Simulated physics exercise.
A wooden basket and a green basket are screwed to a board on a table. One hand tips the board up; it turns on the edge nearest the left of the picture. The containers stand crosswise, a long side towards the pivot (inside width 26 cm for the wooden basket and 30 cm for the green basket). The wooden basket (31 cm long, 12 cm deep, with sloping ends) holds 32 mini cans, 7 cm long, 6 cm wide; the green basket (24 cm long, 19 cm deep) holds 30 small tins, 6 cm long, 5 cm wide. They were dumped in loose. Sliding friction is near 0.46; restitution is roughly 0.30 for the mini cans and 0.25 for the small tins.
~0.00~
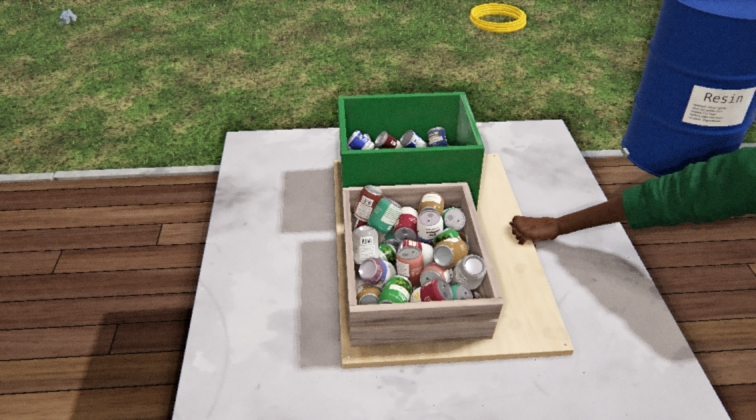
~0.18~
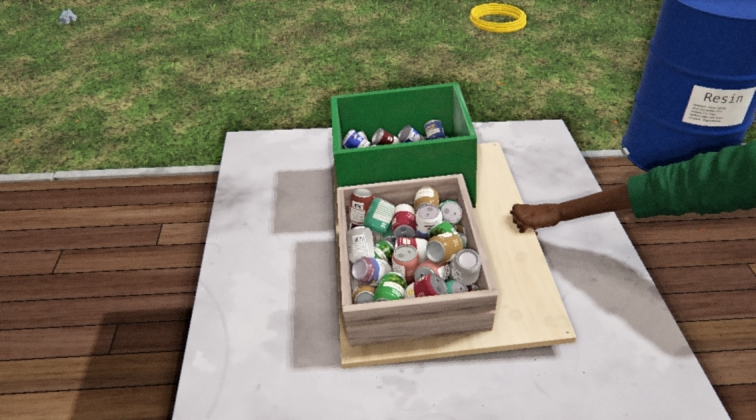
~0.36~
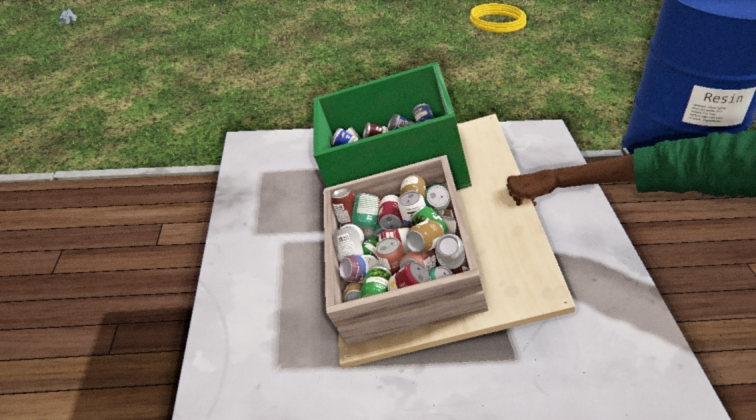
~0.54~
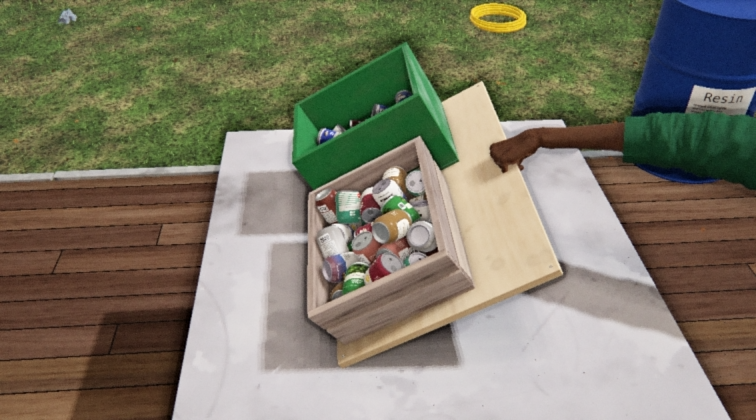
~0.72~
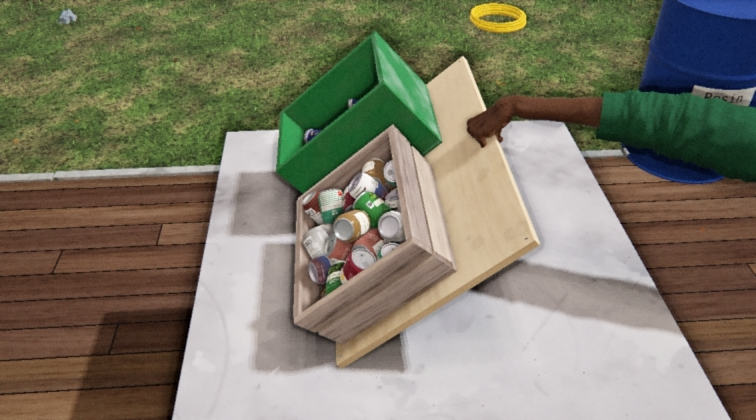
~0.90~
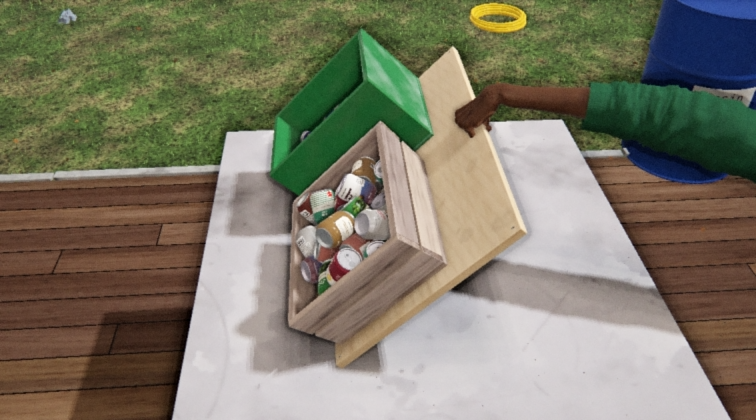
Wooden and green boxes of loose cans tilting steeply leftward on a pale board as a green-sleeved arm raises its right side.
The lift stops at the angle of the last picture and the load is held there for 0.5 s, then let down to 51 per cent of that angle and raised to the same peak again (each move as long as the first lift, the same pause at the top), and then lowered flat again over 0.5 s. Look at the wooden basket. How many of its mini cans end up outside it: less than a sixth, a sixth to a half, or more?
Fewer than one in six of the mini cans leave the wooden basket.
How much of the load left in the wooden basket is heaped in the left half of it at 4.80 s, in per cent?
Roughly 50 in a hundred.
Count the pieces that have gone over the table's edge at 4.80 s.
Roughly 0.
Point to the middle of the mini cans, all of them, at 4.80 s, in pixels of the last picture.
Near (400, 267).
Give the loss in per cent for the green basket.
Lost: Green basket 0 per cent.
After 1.52 s, tilt 45°; the wooden basket has all 32 and the green basket has all 30.
After 2.30 s, tilt 23°; the wooden basket has all 32 and the green basket has all 30.
After 3.40 s, tilt 46°; the wooden basket has all 32 and the green basket has all 30.
Outcome (at 4.80 s), the wooden basket is down by 1 of 32 and the green basket has all 30. Asked share, 1 of 32, 3 per cent.
